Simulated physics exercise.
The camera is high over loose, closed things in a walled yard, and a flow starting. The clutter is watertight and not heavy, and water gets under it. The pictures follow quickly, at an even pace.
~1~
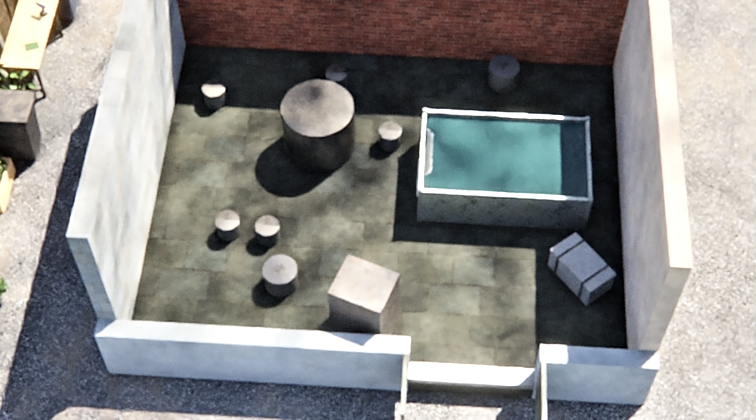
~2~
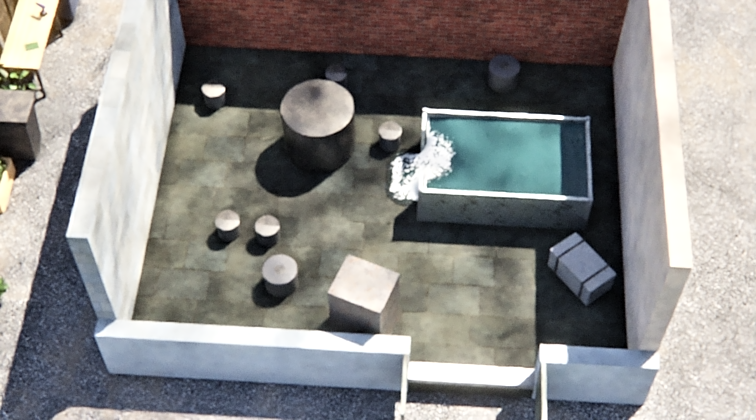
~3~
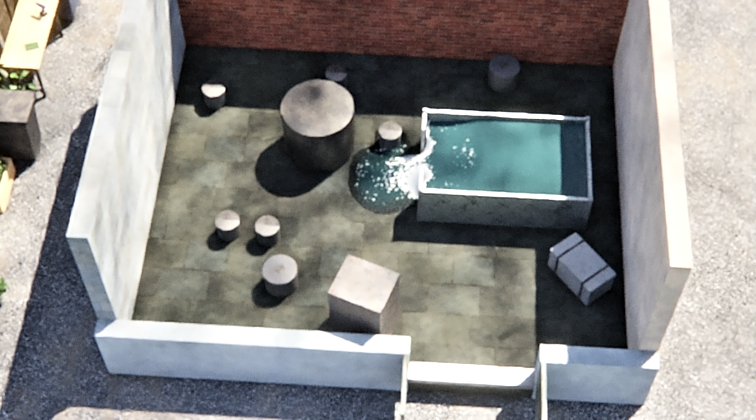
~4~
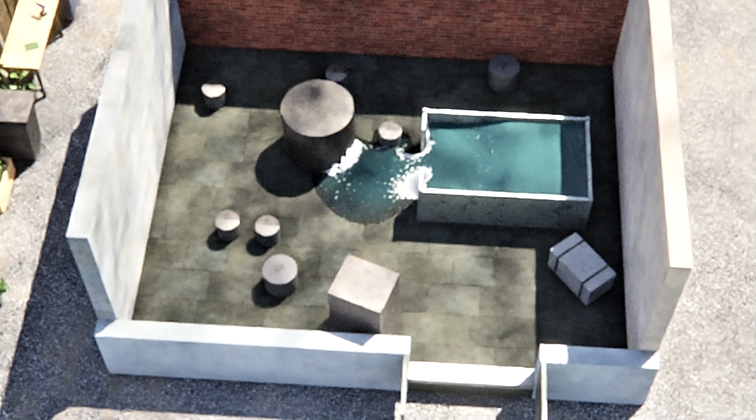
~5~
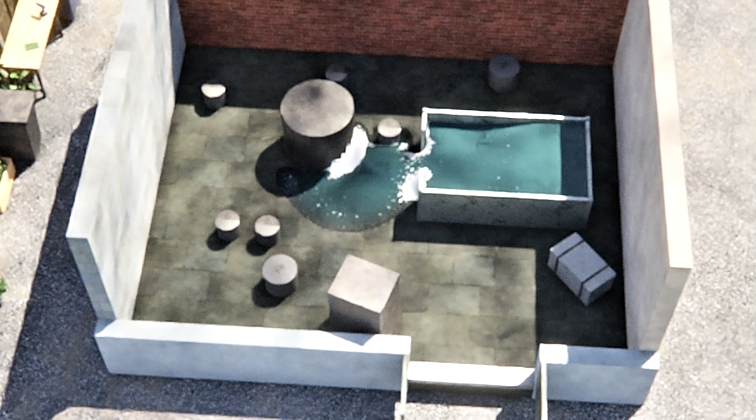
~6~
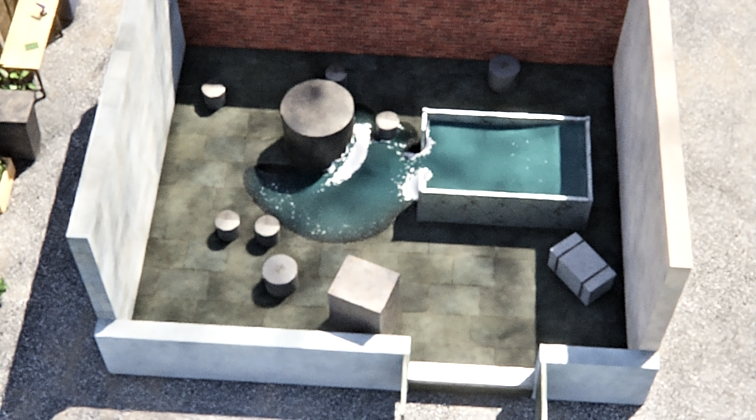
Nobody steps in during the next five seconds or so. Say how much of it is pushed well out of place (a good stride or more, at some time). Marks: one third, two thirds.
Share: From one to two thirds.
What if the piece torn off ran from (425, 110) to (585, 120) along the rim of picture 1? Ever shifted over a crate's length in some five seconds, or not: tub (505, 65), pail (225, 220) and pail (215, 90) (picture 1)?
One after the other: That far or more, short of that, moved that far.
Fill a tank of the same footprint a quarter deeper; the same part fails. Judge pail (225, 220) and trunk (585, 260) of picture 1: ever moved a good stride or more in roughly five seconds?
One after the other: Moved that far, short of that.
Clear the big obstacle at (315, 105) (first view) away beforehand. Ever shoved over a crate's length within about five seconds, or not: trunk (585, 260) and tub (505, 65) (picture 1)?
In that order: Less than that, under that.
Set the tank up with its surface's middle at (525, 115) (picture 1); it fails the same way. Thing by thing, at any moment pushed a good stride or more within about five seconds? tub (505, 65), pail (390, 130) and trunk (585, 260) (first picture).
One after the other: Less than that, shifted that much, never so far.
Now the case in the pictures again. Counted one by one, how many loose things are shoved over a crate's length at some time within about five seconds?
It comes to 5.
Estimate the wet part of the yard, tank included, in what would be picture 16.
I make it 50 per cent.
A moment on, 0 of 8 are well off their spots; 0 afloat.
Next, 4 of 8 are well off their spots; 1 afloat.
Later, 5 of 8 are well off their spots; 3 afloat.
In the end, 5 of 8 are well off their spots, and 5 have been at some point; 3 afloat.
